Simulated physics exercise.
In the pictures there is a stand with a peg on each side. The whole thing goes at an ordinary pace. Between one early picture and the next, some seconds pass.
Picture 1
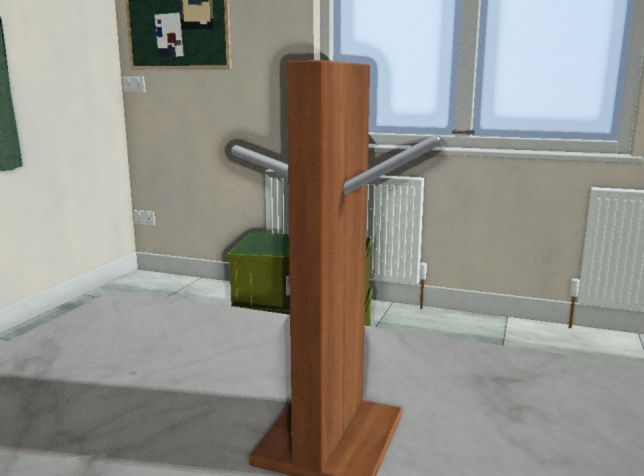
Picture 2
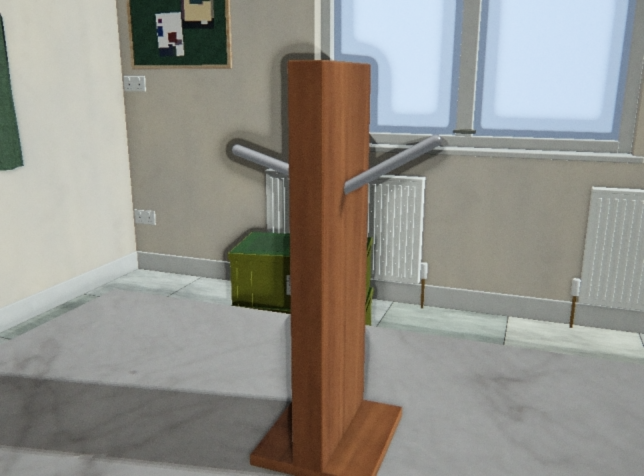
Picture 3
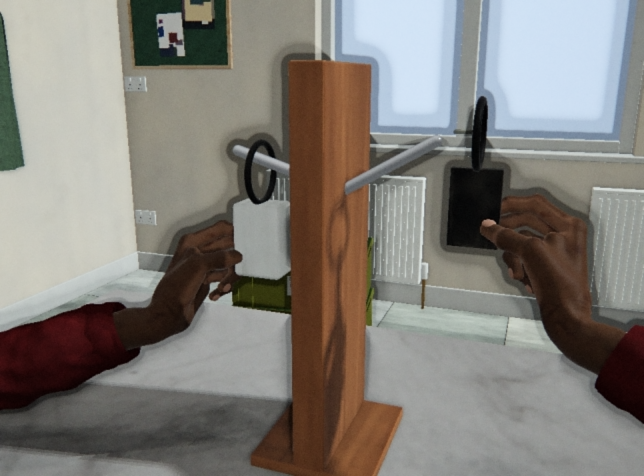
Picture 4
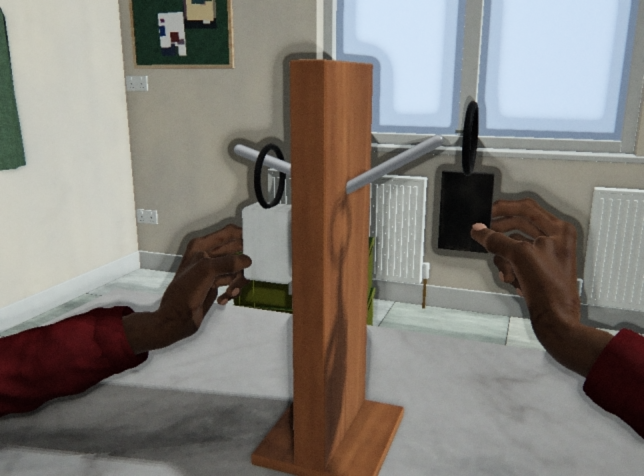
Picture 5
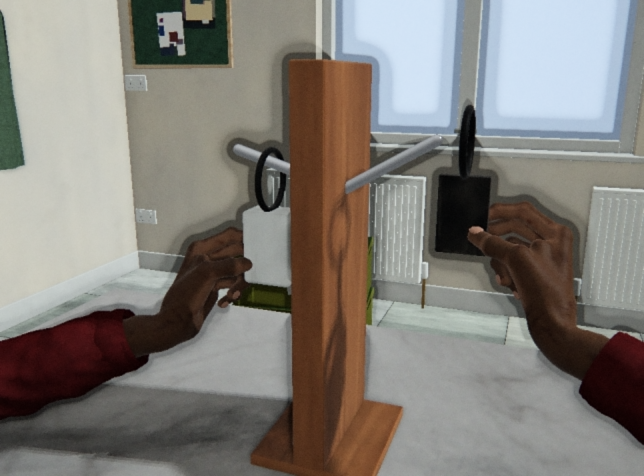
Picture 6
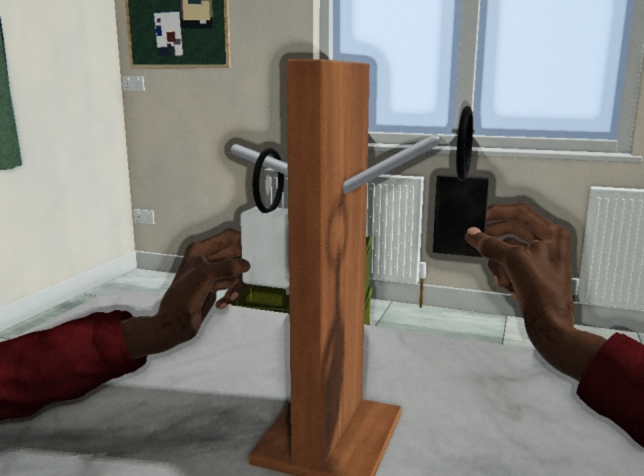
We see a wooden stand with a peg on each side, then two hands holding a white pouch at the left peg and a black tag by the right one, the tag shifting slightly left and down.
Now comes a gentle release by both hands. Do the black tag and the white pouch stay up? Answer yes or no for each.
Answers: Black tag: No; white pouch: Yes.
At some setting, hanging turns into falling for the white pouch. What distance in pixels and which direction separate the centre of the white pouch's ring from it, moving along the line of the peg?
The flip comes at close to 36 pixels toward the left.
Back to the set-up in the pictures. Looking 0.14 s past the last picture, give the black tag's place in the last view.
At about (459, 230).
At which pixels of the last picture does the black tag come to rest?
(448, 410).
Then, 0.14 s on from there, black tag displaced about its own width near (459, 231); white pouch at rest near (270, 218).
Then, 0.22 s on from there, black tag on its way down near (453, 331); white pouch at rest near (271, 218).
Then, 0.32 s on from there, black tag at the bottom near (448, 398); white pouch at rest near (272, 218).
In the end, the black tag drops to the table, near (448, 410); the white pouch remains hooked, near (281, 223).
